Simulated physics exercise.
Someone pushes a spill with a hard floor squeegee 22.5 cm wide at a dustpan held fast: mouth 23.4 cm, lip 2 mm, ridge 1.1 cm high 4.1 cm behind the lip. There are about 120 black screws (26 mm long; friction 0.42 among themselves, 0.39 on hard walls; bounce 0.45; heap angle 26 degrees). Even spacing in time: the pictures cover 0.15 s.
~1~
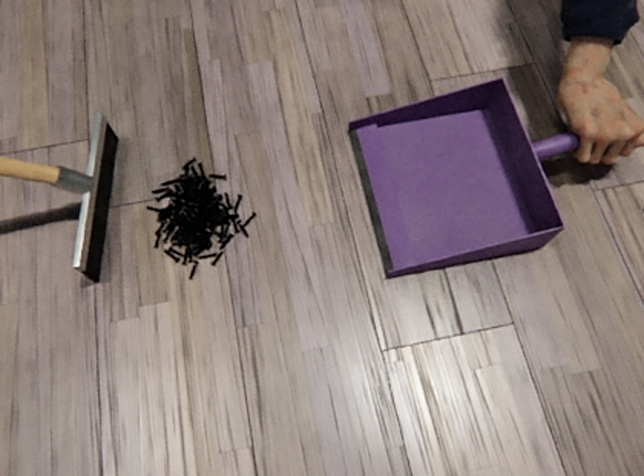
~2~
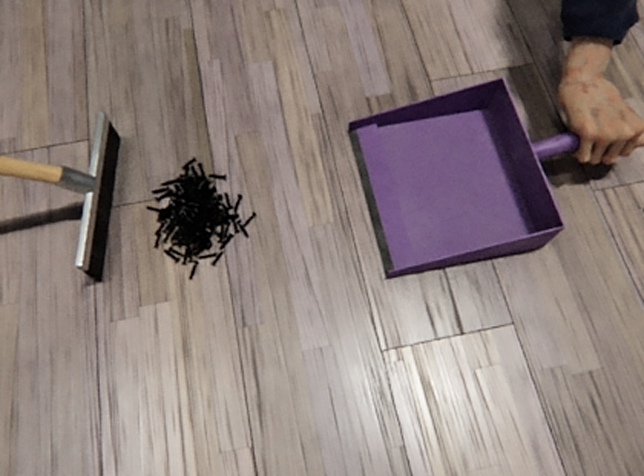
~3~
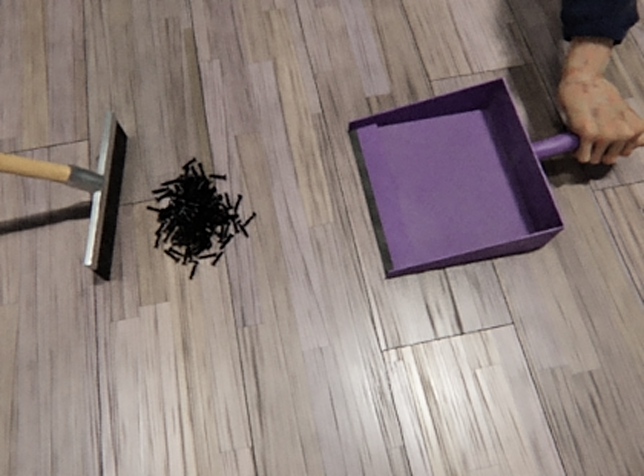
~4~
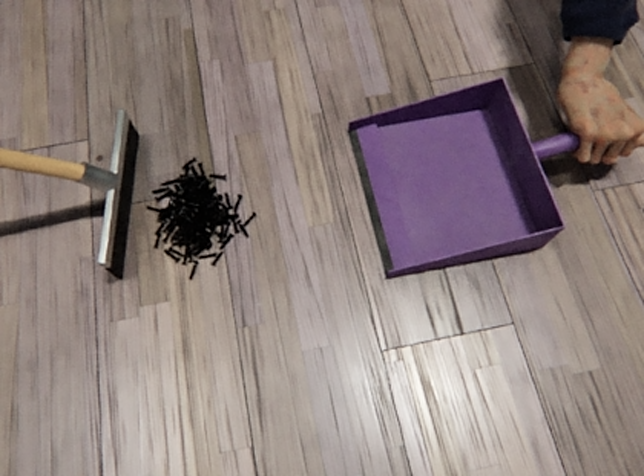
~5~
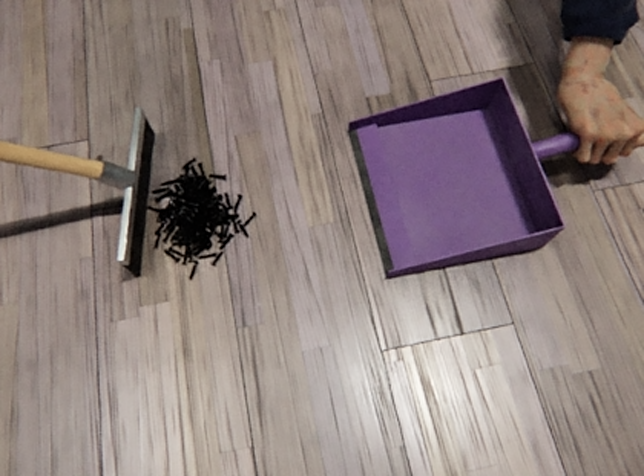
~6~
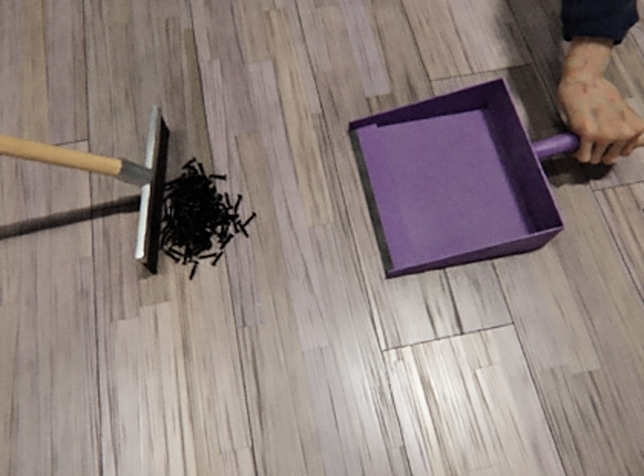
A hand holds a purple dustpan still while a squeegee slides right across wooden flooring and meets a pile of black pieces.
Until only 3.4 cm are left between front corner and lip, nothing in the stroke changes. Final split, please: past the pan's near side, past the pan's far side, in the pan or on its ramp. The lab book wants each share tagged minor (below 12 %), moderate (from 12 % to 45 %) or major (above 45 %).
My prediction: Near side: A scattering lands there, far side: A scattering lands there, pan: A modest portion lands there.
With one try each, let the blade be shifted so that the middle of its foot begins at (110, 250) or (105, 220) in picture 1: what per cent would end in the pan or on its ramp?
Roughly 25 % and 20 %.
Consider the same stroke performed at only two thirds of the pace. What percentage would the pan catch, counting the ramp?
I'd put it at roughly 5 per cent.
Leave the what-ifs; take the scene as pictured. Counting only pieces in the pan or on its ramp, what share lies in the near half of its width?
Something like 30 per cent of the catch.
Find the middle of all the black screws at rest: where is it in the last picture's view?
I'd say roughly (358, 194).
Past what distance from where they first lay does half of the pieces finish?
The figure is about 24 cm.
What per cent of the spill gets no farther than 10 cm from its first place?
It comes to near 0 percent.
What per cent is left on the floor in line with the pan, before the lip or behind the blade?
I'd say close to 80 per cent of them.
Then, 0.16 s after the last picture, middle of the blade 17 cm from the lip; 0 % over the lip, far side 0 %, near side 0 %.
Then, 0.27 s after the last picture, middle of the blade 8 cm from the lip; 0 % over the lip, far side 0 %, near side 0 %.
Then, 0.51 s after the last picture, middle of the blade 5 cm from the lip; 20 % over the lip, far side 0 %, near side 0 %.
In the end, near side 0 %, far side 0 %, pan 20 %, in front of the lip or behind the blade 80 %.
